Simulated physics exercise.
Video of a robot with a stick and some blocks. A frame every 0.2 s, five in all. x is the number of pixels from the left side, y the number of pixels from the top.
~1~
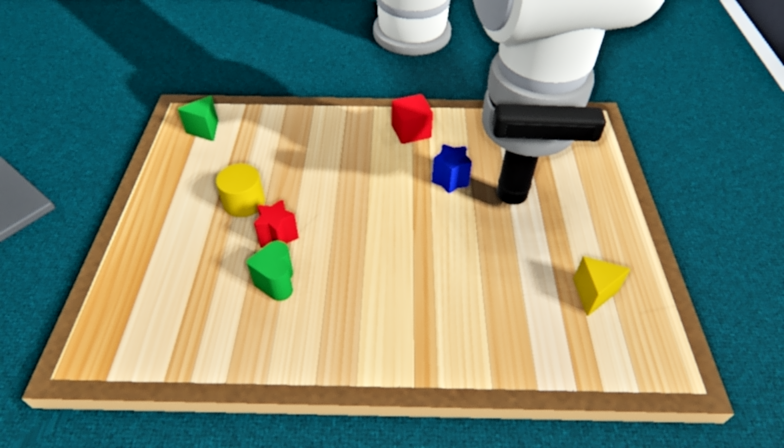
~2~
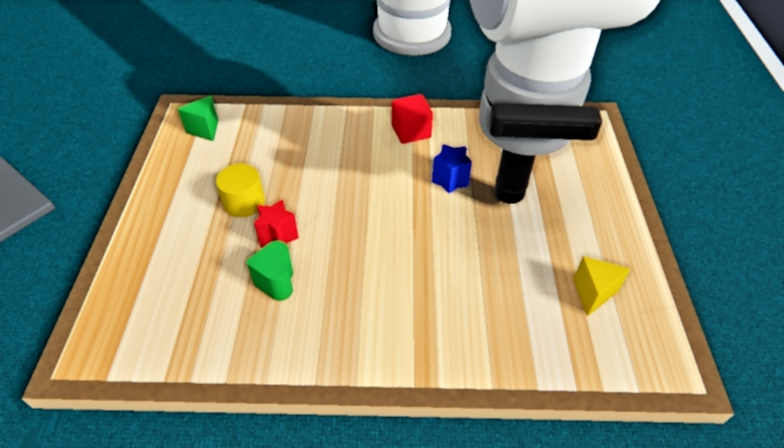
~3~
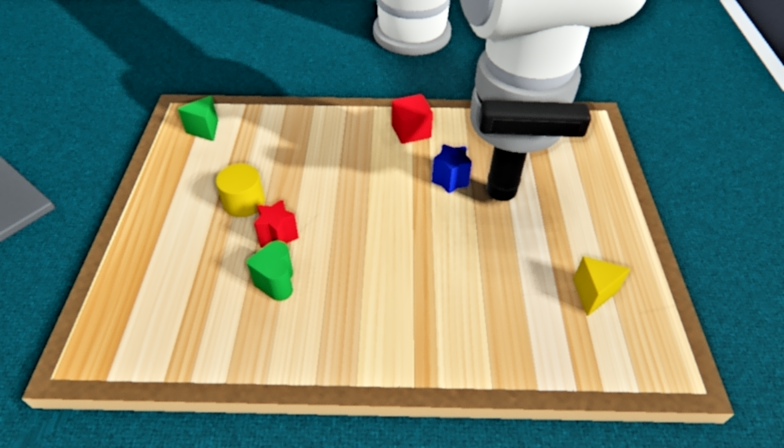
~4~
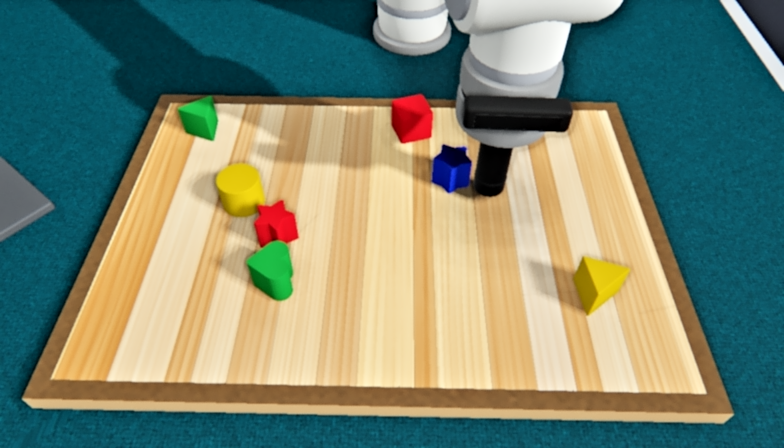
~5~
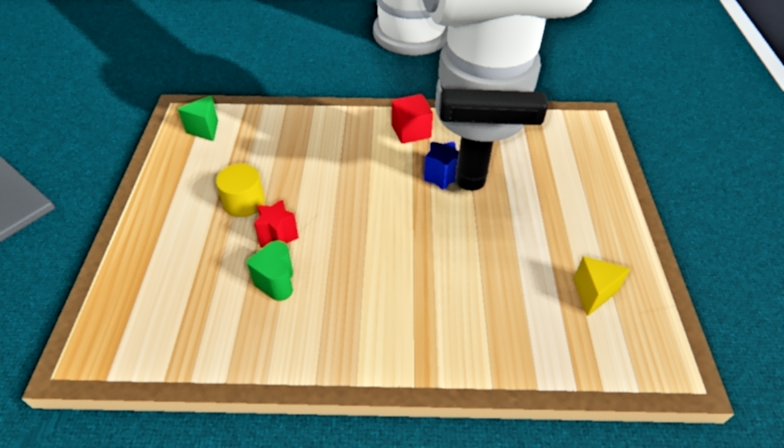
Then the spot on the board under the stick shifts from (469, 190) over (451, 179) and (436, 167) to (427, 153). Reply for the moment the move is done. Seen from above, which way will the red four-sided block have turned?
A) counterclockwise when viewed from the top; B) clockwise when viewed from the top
B: Clockwise when viewed from the top.
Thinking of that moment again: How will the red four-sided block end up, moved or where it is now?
From what I can tell, it won't keep its place.
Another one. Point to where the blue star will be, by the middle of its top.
Final place: (400, 124).
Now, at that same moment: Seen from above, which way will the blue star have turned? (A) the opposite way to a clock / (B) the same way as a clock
Option A.
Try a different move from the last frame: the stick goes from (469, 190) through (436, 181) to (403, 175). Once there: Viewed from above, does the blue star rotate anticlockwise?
No, that is not what happens.
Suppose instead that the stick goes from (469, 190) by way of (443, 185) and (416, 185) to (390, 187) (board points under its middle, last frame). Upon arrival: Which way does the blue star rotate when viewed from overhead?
It swings round clockwise.
On the path given first. Halfway along, stick at (443, 164); blue star at (420, 136), turned 15° anticlockwise.
At the end, stick at (428, 144); red four-sided block at (408, 102), turned 25° clockwise; blue star at (400, 124), turned 40° anticlockwise.
